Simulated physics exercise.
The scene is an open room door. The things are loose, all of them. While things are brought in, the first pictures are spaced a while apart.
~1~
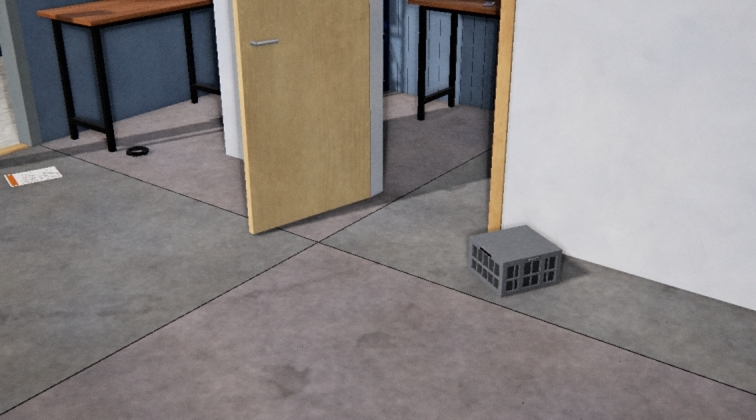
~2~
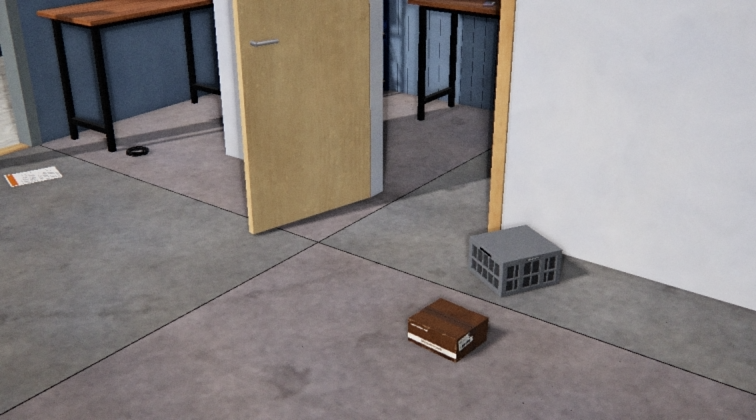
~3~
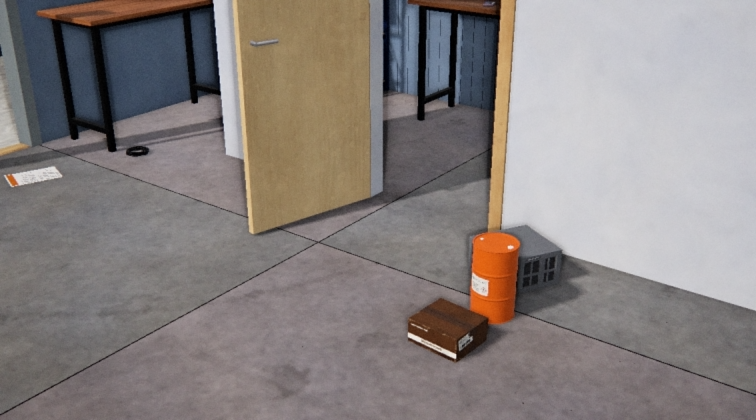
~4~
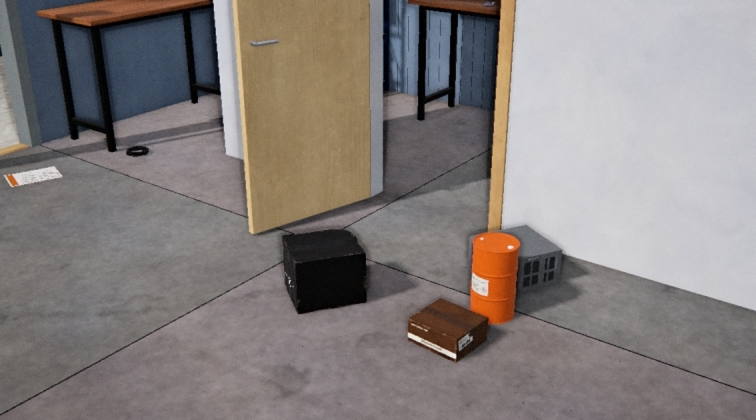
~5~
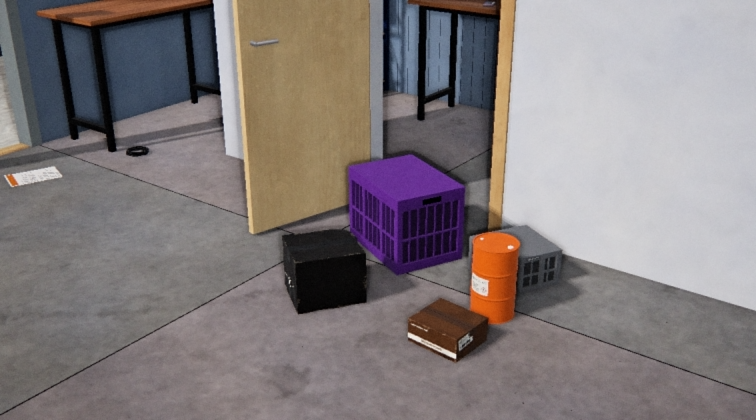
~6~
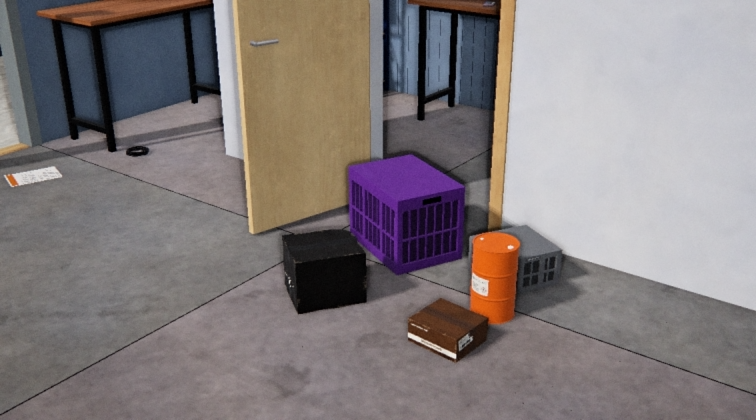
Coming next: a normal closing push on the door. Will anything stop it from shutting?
The door never meets its frame.
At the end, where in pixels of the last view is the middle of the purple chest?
Near pixel (416, 213).
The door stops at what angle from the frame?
About 60°.
Then, 0.40 s past the last view, door at 92°.
Then, 0.70 s past the last view, door at 68°.
Then, 0.90 s past the last view, door at 61°; purple chest displaced a little near (413, 213).
Finally, door at 59°; all 5 still in place. Final places as the last picture's camera would see them, purple chest near (416, 213).
